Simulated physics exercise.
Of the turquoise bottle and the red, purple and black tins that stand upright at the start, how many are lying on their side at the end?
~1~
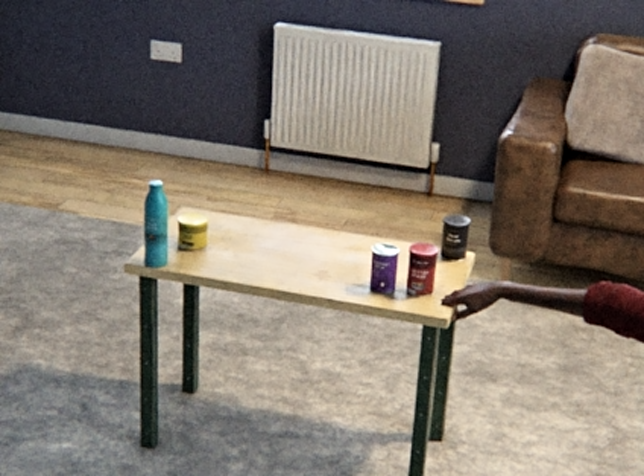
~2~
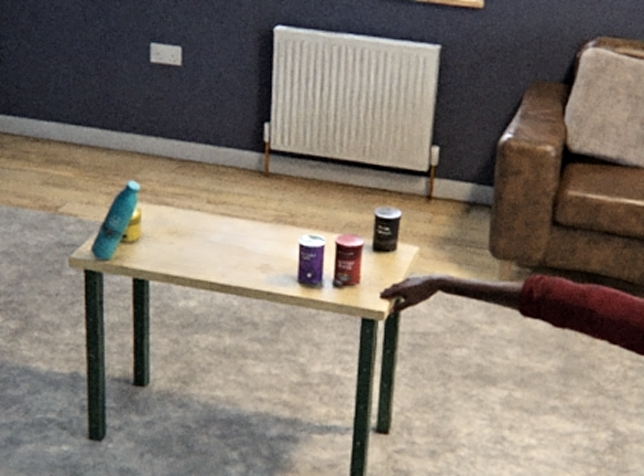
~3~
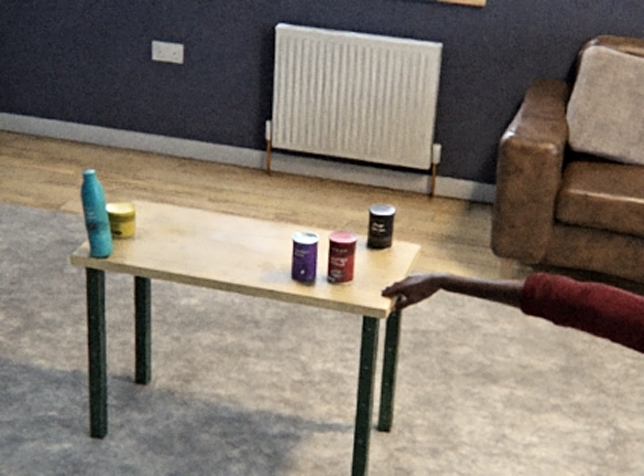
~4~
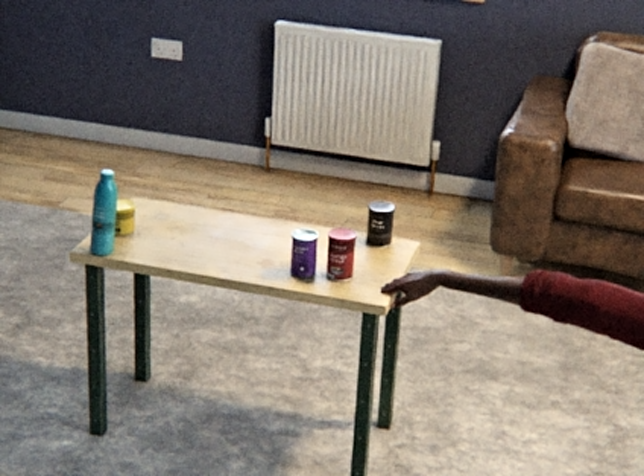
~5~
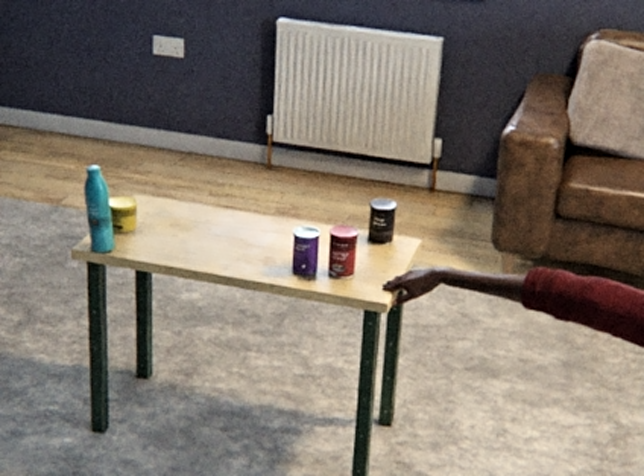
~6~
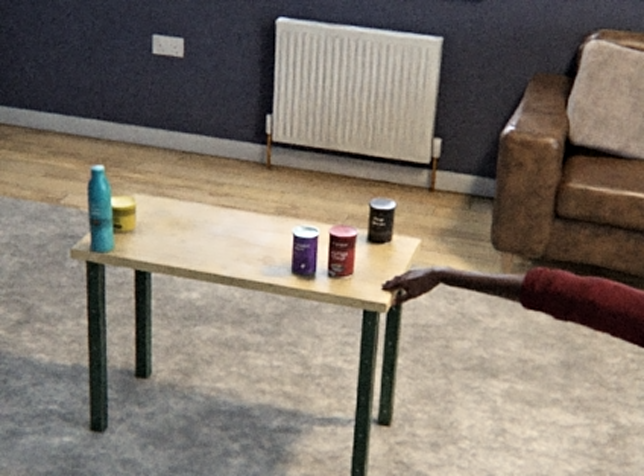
None of them are lying on their side at the end. The turquoise bottle rocks when the table is shoved, but it and the red, purple and black tins all finish upright.
